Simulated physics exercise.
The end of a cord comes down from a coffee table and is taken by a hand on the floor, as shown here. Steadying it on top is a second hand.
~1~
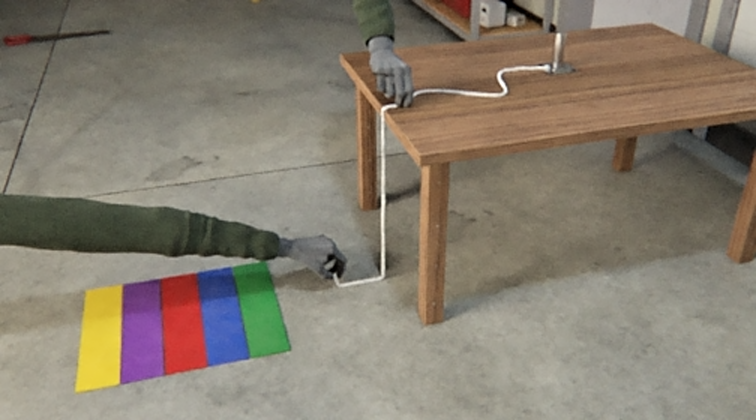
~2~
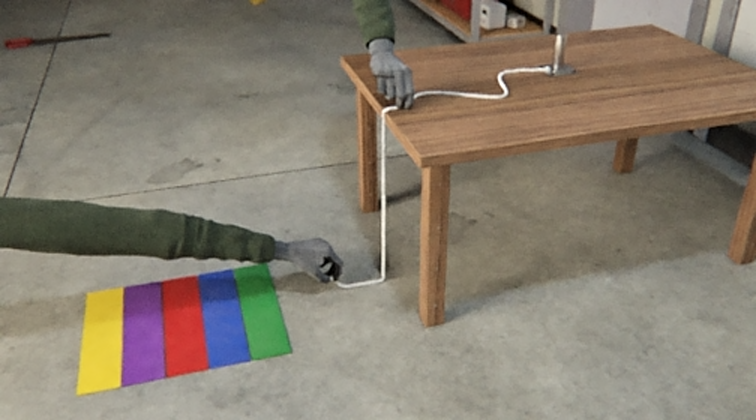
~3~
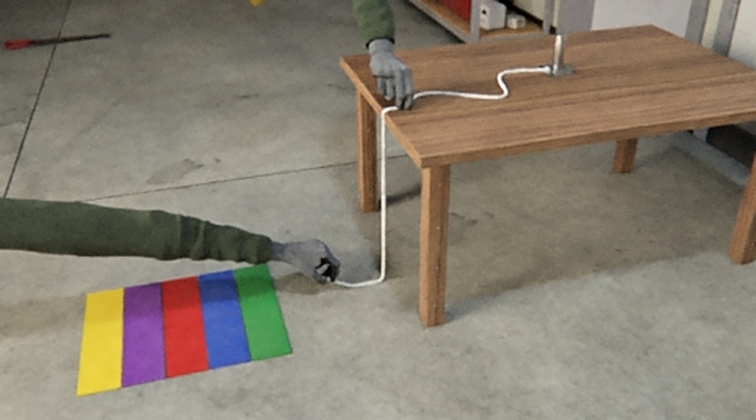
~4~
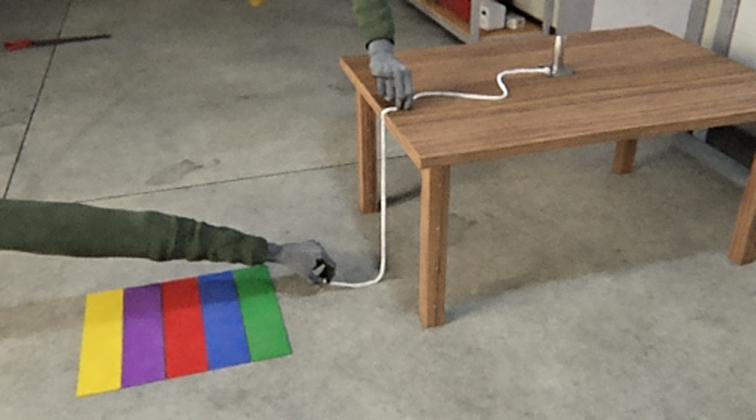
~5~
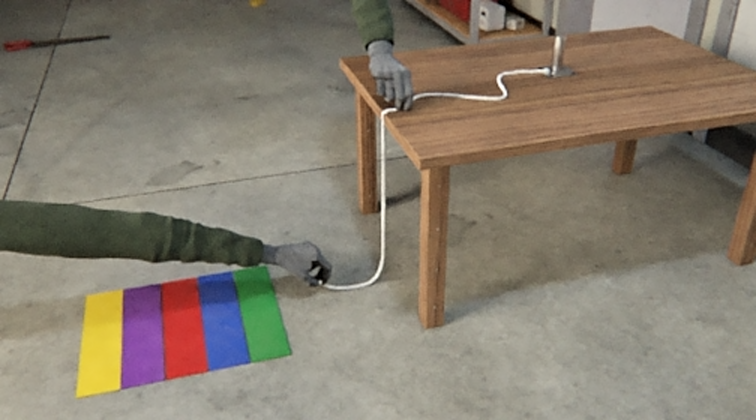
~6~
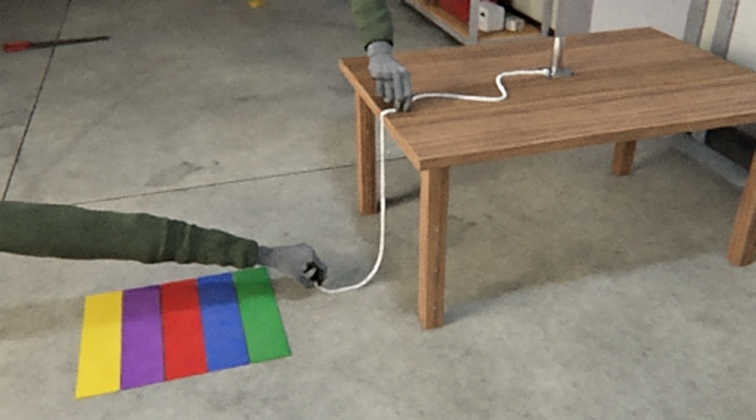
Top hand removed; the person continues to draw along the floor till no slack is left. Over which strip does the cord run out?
Over the purple strip.
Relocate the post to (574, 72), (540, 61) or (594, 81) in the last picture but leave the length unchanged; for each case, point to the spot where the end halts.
The three places are (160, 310), (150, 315) and (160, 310), in that order.
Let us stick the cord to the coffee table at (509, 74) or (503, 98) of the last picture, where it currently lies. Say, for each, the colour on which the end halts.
The end would stop on purple and then on red.
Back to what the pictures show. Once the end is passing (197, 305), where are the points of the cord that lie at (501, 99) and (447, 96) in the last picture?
About (451, 94) for the first point; the other lies about (407, 105).
Early on, end near (196, 305); over red.
Midway, end near (158, 312); over purple.
At the end of the slack, end near (134, 316); over purple. The purple one.
